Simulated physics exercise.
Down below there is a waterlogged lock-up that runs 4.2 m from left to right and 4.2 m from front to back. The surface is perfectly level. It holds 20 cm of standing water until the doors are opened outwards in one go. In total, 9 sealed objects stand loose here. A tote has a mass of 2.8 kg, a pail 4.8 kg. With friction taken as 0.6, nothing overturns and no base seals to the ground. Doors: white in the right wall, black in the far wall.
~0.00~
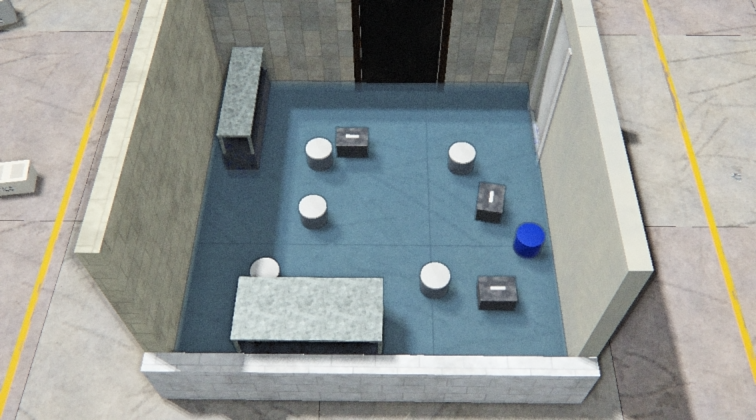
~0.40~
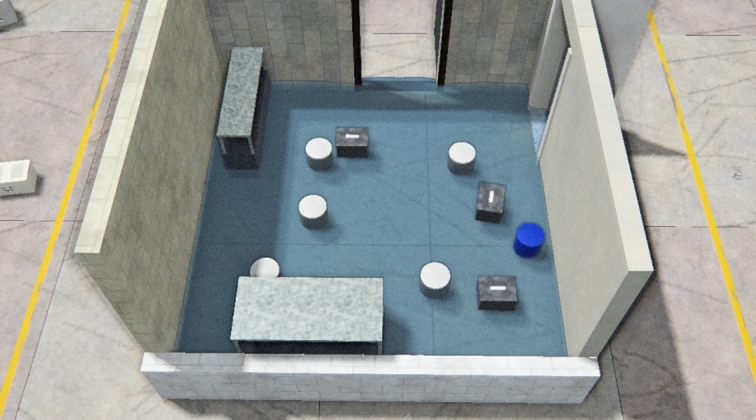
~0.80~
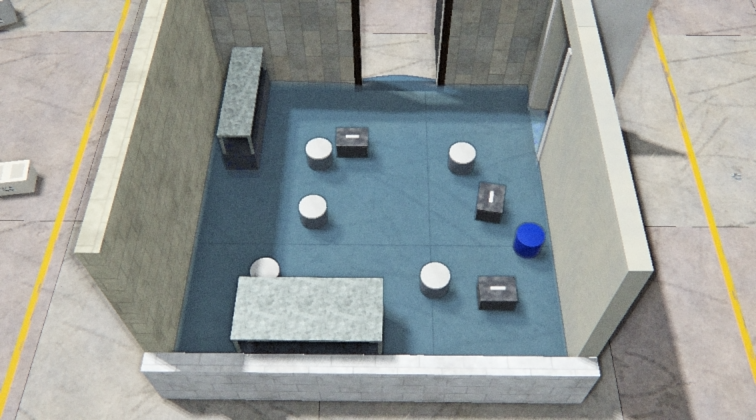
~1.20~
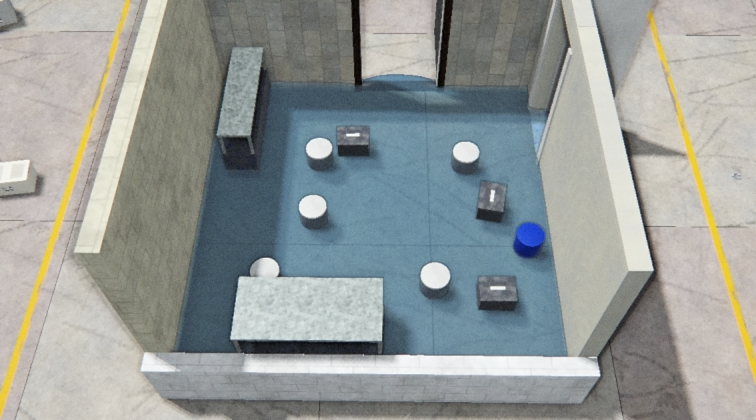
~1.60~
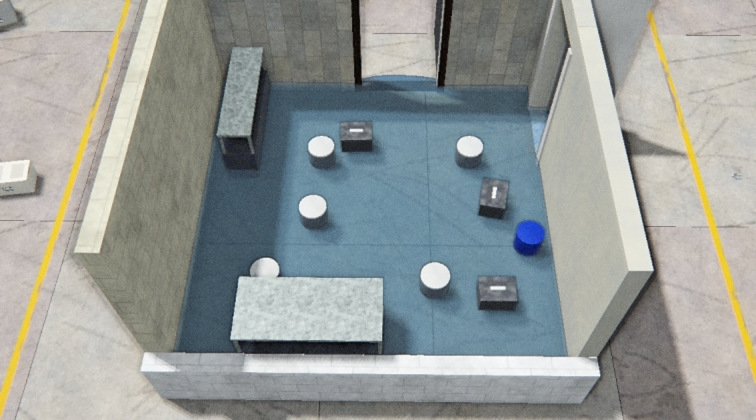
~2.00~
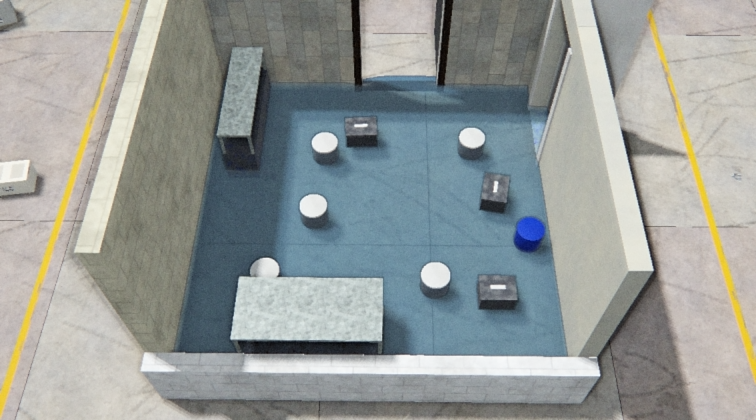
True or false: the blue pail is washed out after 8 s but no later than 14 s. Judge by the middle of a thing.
False, earlier than 8 s.
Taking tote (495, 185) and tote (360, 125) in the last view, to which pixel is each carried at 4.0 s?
About (510, 134) for the first and (398, 86) for the second.
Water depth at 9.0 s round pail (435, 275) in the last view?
About 11 cm.
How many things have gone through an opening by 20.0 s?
By then 8.
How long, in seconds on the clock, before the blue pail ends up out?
Around 6.0 seconds.
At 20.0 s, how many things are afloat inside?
My tally comes to 1.
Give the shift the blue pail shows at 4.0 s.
Some 80 cm from the start.
After 4.0 s the blue pail is near (528, 181), 0.8 m from its start, afloat; 0 of 9 are out; 9 afloat.
After 9.0 s the blue pail has gone out (at 6.1 s); 5 of 9 are out; 4 afloat.
After 16.0 s the blue pail has gone out (at 6.1 s); 7 of 9 are out; 2 afloat.
After 20.0 s the blue pail has gone out (at 6.1 s); 8 of 9 are out; 1 afloat.
